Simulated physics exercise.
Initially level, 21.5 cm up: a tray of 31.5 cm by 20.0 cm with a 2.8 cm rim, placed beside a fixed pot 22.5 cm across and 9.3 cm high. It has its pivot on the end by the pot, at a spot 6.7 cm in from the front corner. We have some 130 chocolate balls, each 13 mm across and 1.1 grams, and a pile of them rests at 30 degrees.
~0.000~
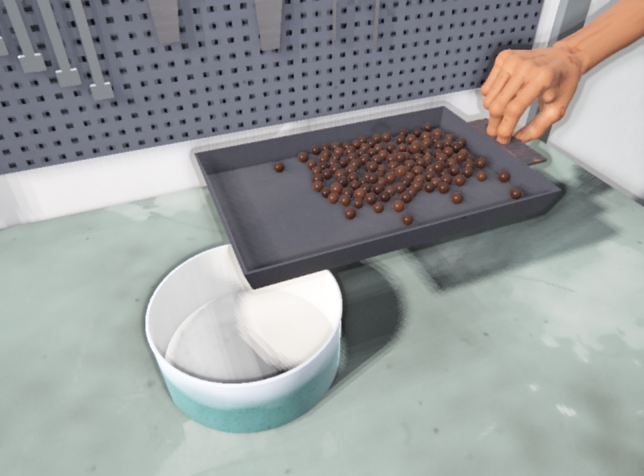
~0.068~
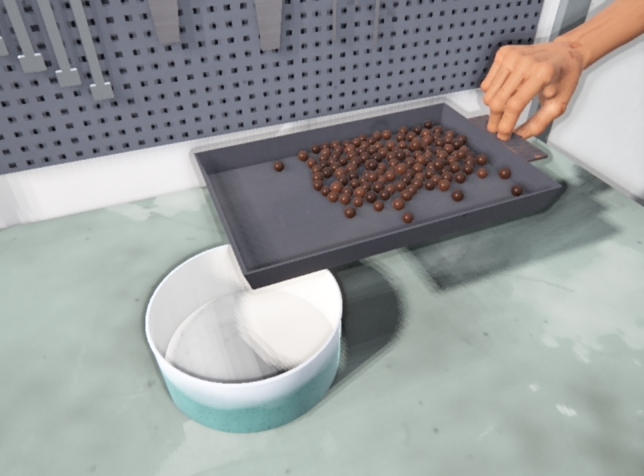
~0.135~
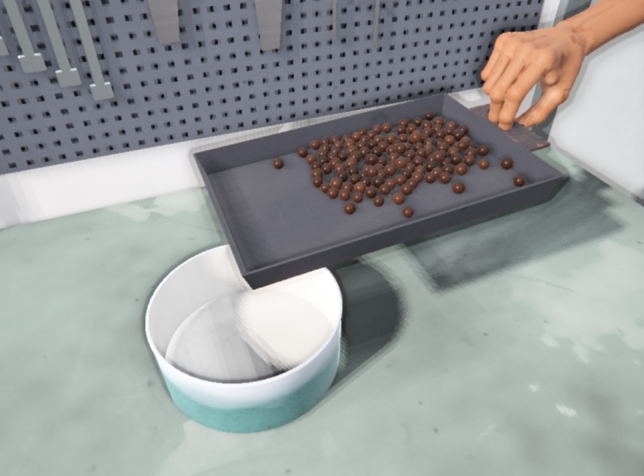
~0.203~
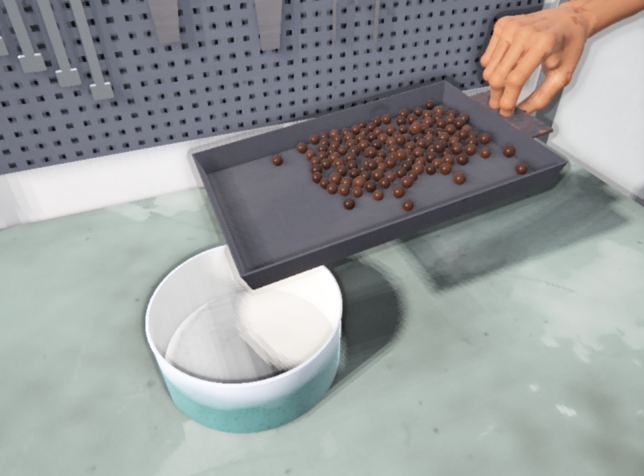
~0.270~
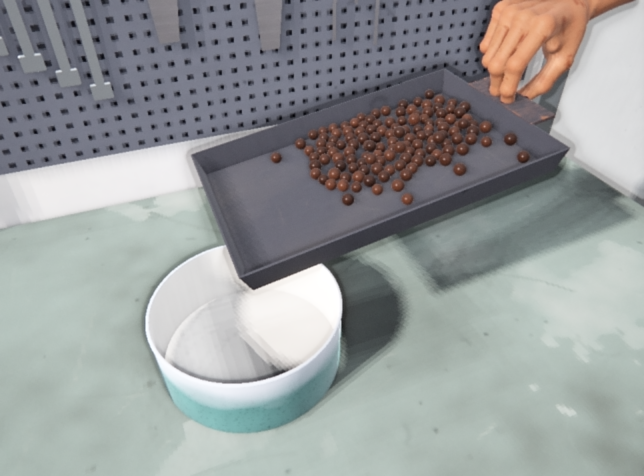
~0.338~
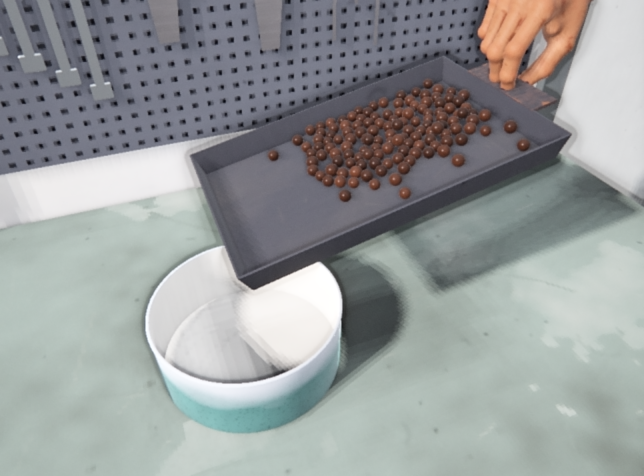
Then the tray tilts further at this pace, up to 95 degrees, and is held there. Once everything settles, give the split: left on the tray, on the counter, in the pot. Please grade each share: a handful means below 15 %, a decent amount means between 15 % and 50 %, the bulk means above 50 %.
Left on the tray: A handful, counter: A decent amount, pot: The bulk.
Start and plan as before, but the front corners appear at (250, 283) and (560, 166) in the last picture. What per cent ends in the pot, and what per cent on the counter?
You'd end with pot at 35 and counter at 65.
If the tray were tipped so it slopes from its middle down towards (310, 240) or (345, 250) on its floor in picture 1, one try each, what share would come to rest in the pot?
That would be close to 30 per cent and then close to 30 per cent.
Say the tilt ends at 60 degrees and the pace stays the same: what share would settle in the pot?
0 percent.
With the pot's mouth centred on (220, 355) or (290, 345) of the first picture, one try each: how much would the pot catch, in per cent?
Close to 75 in a hundred, then close to 25 in a hundred.
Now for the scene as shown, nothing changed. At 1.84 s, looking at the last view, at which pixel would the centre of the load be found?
Near pixel (217, 199).
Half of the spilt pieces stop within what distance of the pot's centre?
I'd say close to 24 centimetres.
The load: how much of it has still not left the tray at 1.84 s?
Roughly 95 percent of the load, I'd say.
After 1.24 s, tilt 51 degrees; the tray holds 100 %, the pot 0 %.
After 1.84 s, tilt 76 degrees; the tray holds 95 %, the pot 0 %.
Then, at 2.49 s, tilt 95 degrees; the tray holds 0 %, the pot 75 %.
In the end, at 3.4 s, tray 0 %, counter 25 %, pot 75 %.
